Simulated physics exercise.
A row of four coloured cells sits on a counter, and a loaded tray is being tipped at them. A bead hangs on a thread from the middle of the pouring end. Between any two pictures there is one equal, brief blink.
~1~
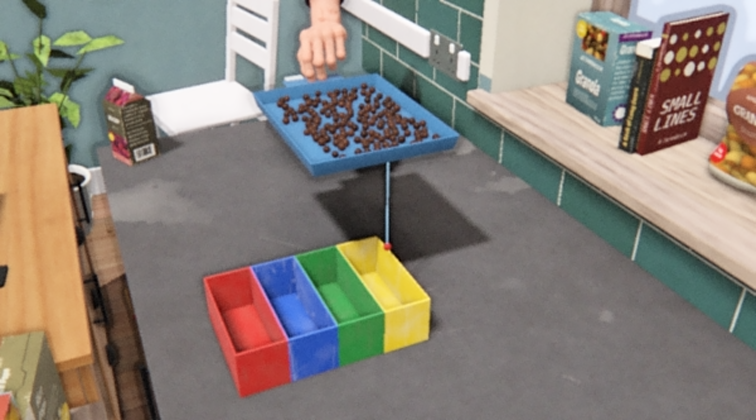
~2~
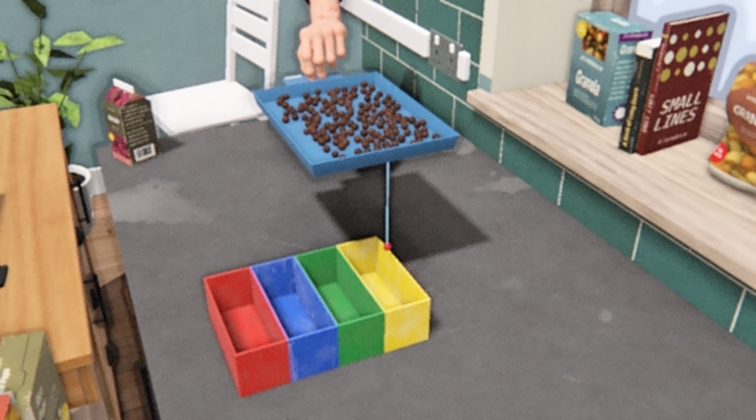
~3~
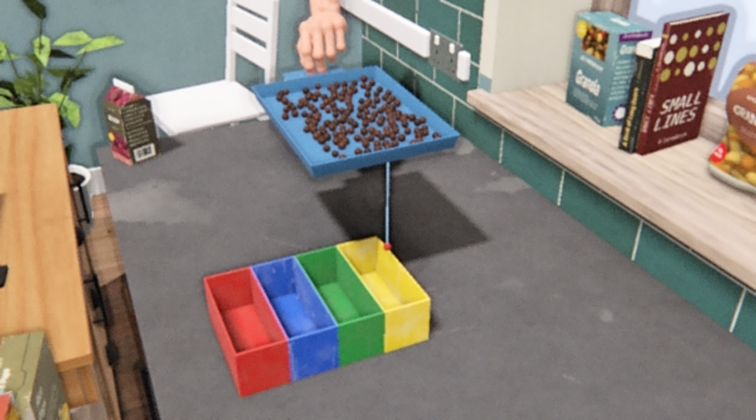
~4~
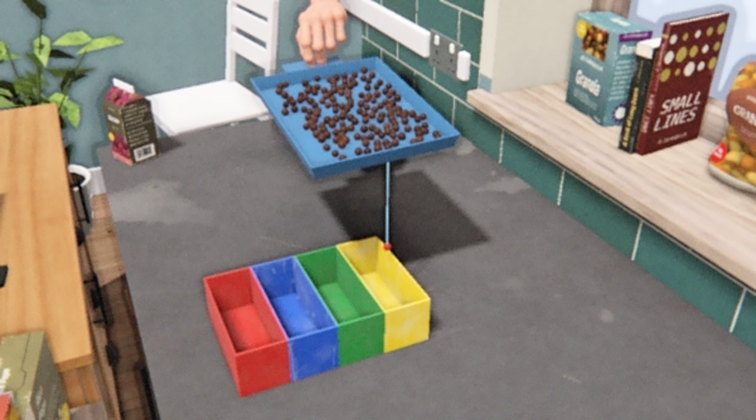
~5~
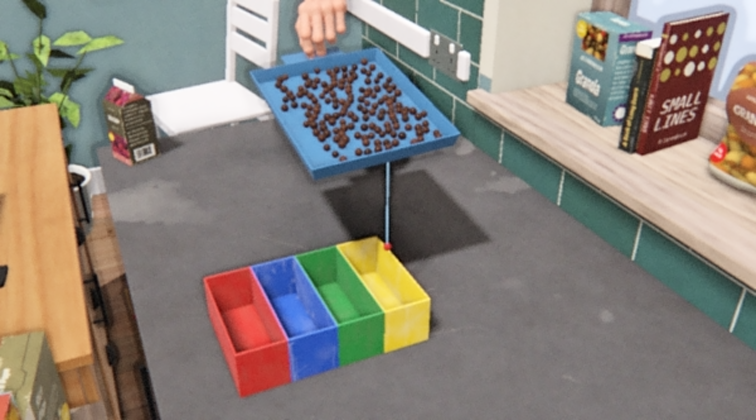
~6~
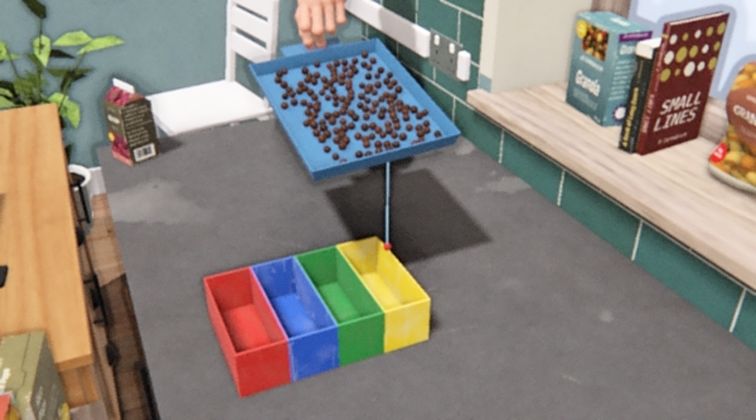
On a kitchen counter, a hand gradually tilts a blue tray of small brown balls.
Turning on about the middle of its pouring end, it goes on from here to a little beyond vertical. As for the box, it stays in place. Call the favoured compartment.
The green compartment is favoured.
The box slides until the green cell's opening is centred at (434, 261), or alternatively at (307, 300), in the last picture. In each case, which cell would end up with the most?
First try: The cell in red. Second try: Yellow.
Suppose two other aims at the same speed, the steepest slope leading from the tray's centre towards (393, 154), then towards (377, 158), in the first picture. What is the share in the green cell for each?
Roughly 0 percent first and 30 percent second.
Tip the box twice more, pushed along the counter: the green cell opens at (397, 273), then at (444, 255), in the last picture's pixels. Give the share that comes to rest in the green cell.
Close to 10 in a hundred, then close to 0 in a hundred.
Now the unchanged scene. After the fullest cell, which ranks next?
The yellow one.
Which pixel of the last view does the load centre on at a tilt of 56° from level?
The middle of the pieces sits at roughly (355, 146).
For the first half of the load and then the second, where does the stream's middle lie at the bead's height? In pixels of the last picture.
It goes through near (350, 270) first, then near (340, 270).
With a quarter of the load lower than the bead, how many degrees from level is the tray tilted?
Near 75 degrees.
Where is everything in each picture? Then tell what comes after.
Corners of the pouring end near (314, 162) and (454, 134), level; middle of the load near (360, 120), chocolate balls; bead on its thread near (387, 247); red cell near (263, 365); blue cell near (314, 349); green cell near (362, 335); yellow cell near (407, 322), in the first frame.
Corners of the pouring end near (314, 162) and (454, 134), level; middle of the load near (360, 119), in the second frame.
Corners of the pouring end near (314, 163) and (454, 134), tipped barely, lowest at the left corner; middle of the load near (360, 116), in the third frame.
Corners of the pouring end near (314, 165) and (455, 133), tipped a little, lowest at the left corner; middle of the load near (360, 111), in the fourth frame.
Corners of the pouring end near (314, 166) and (455, 132), tipped a little, lowest at the left corner; middle of the load near (360, 108), in the fifth frame.
Corners of the pouring end near (314, 168) and (455, 132), tipped a little, lowest at the left corner; middle of the load near (360, 106), the whole lot on the move; red cell near (263, 365); blue cell near (314, 349); green cell near (362, 335); yellow cell near (407, 322), in the sixth frame.
Shortly afterwards, tray tipped steeply; all but a few on the tray; only a few in the green cell; only a few in the blue cell; only a few in the yellow cell; only a few falling or outside the box.
Next, tray tipped right over; a little on the tray; near half in the green cell; near a quarter in the yellow cell; a little in the blue cell; only a few in the red cell; near a quarter falling or outside the box.
Some moments later, tray tipped past a quarter turn; near two thirds in the green cell; near a quarter in the yellow cell; a little in the blue cell; only a few in the red cell; a little falling or outside the box.
In the end, tray tipped past a quarter turn; near two thirds in the green cell; near a quarter in the yellow cell; a little in the blue cell; only a few in the red cell; a little outside the box.
